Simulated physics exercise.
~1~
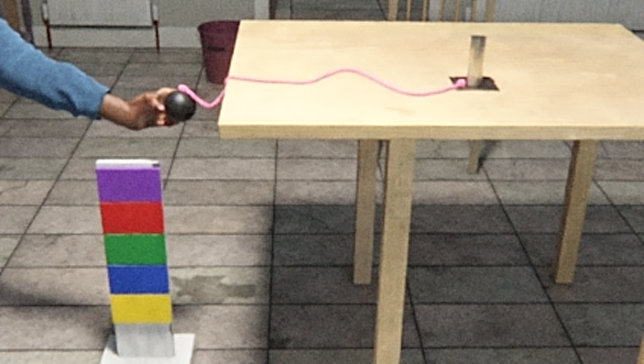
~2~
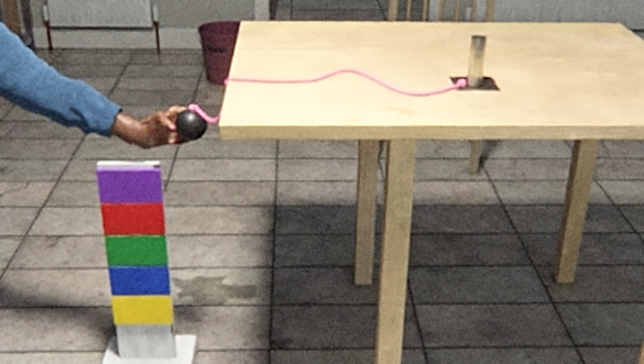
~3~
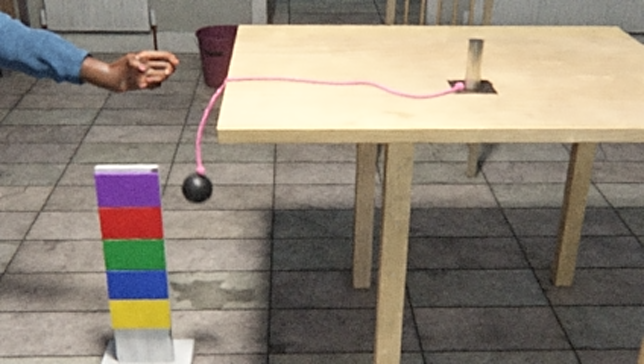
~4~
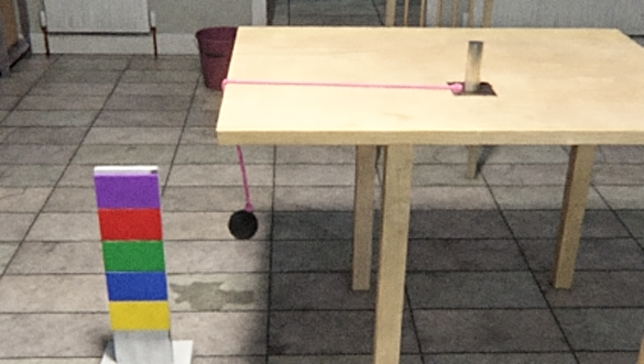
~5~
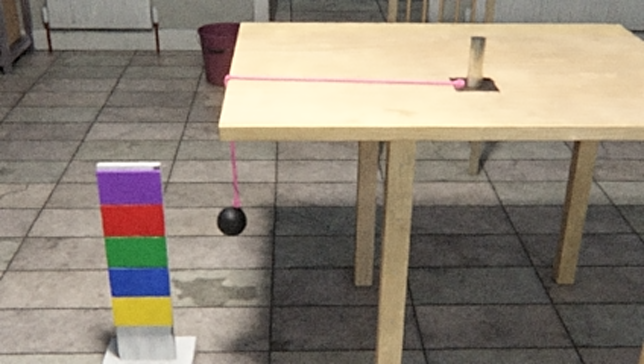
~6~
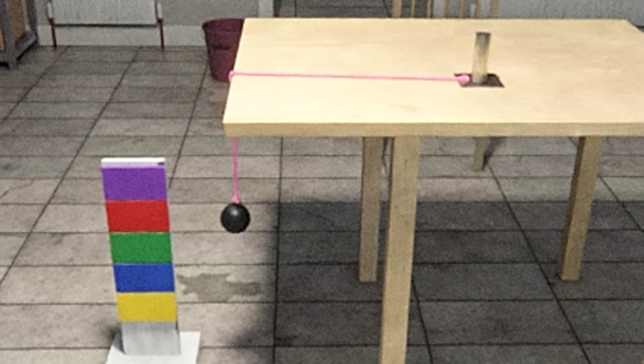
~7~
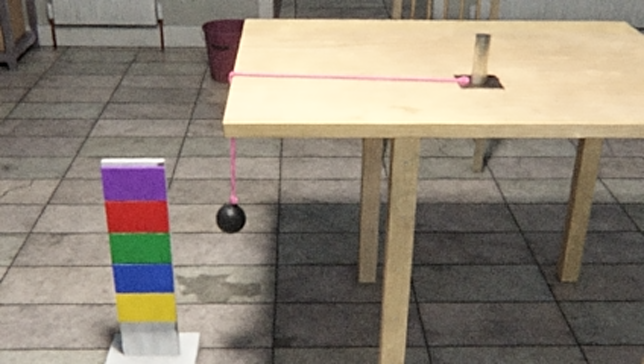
A black ball released by a hand drops, swings on its pink cord, and hangs level with red.
